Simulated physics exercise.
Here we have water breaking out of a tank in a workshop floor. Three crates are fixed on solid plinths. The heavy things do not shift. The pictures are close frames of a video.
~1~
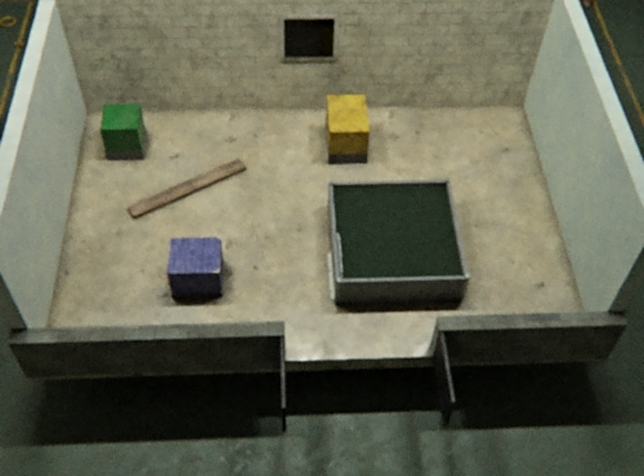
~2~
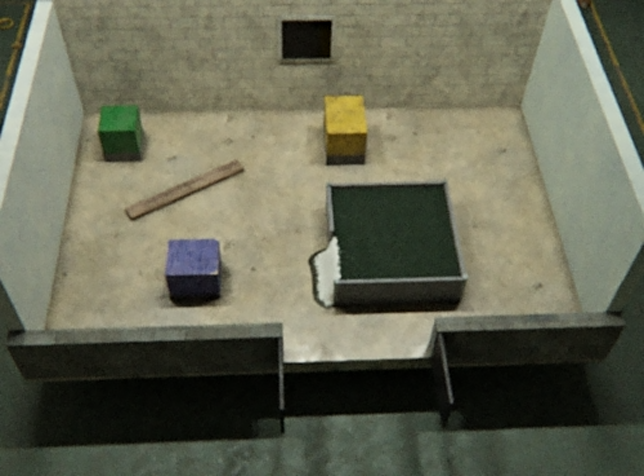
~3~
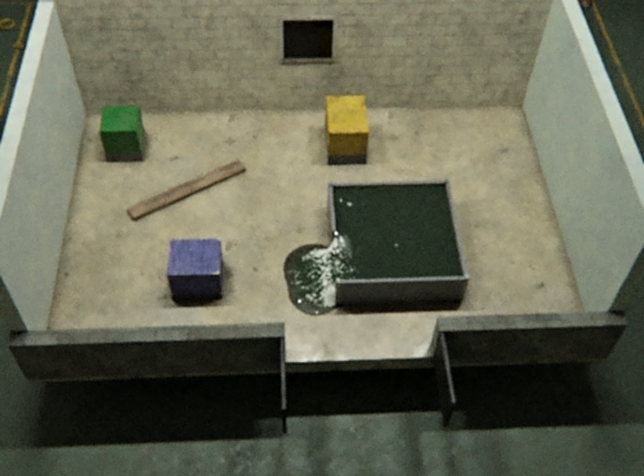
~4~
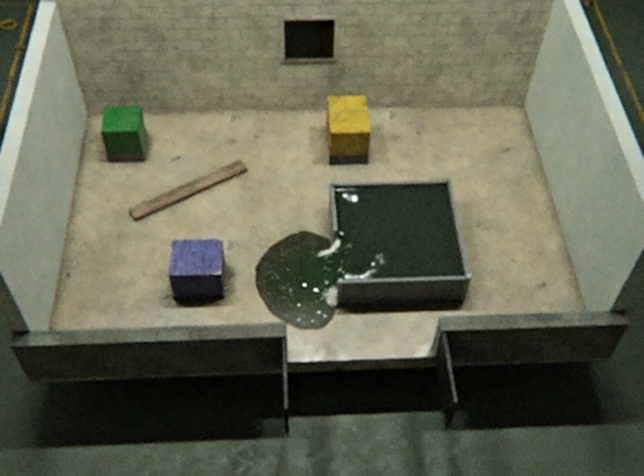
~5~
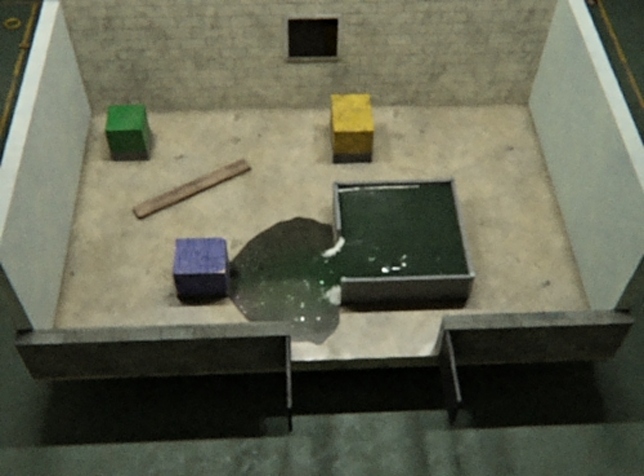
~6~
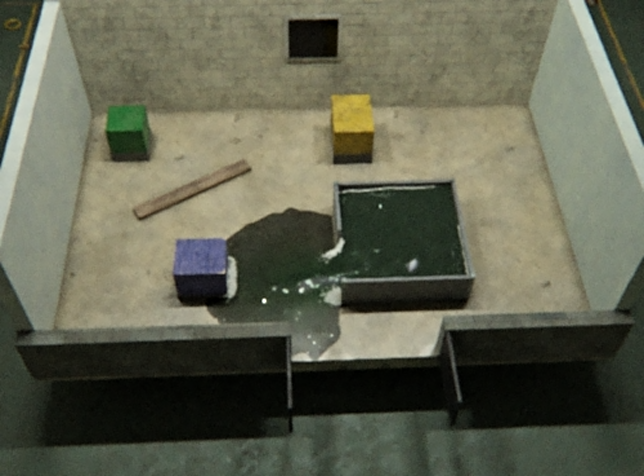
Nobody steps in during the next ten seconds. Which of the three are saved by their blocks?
In the end: The yellow crate escapes dry; the blue crate is wetted; the green crate escapes dry.
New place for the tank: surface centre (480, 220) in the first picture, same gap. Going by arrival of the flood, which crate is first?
It is the blue crate.
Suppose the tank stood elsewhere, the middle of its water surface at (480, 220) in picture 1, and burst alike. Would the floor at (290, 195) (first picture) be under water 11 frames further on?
At that place: Under water.
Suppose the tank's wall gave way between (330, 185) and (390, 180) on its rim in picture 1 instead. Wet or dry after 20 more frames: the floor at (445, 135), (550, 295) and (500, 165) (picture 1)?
One after the other: Flooded, clear, awash.
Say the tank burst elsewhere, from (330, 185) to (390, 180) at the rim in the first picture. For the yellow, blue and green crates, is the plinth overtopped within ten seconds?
Then: The yellow one gets wet; the blue one is safe; the green one escapes it.
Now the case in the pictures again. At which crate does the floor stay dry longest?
It is the yellow one.
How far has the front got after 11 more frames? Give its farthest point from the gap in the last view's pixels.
I would point to (50, 356).
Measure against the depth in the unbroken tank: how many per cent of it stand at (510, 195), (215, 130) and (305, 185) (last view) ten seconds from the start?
About 2, 10 and 10 per cent.
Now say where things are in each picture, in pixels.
Still water in the tank at (395, 231), in the first frame.
Water pours out at (335, 271) and has run to (322, 254), in the second frame.
The front is at (291, 261), out from the gap at (337, 271), in the third frame.
Water pours out at (338, 272) and has run to (263, 265), in the fourth frame.
The front is at (230, 270), out from the gap at (342, 270), in the fifth frame.
The front is at (214, 306), out from the gap at (342, 271), in the sixth frame.
A moment on, water covers 15 % of the floor; the yellow crate not reached, the blue crate water round its plinth, the green crate not reached.
Next, water covers 25 % of the floor; the yellow crate not reached, the blue crate water round its plinth, the green crate not reached.
Then, water covers 40 % of the floor; the yellow crate not reached, the blue crate water round its plinth, the green crate water round its plinth.
Later, water covers 55 % of the floor; the yellow crate water round its plinth, the blue crate water round its plinth, the green crate water round its plinth.
In the end, water covers 65 % of the floor; the yellow crate stayed above the water, the blue crate was topped, the green crate stayed above the water.
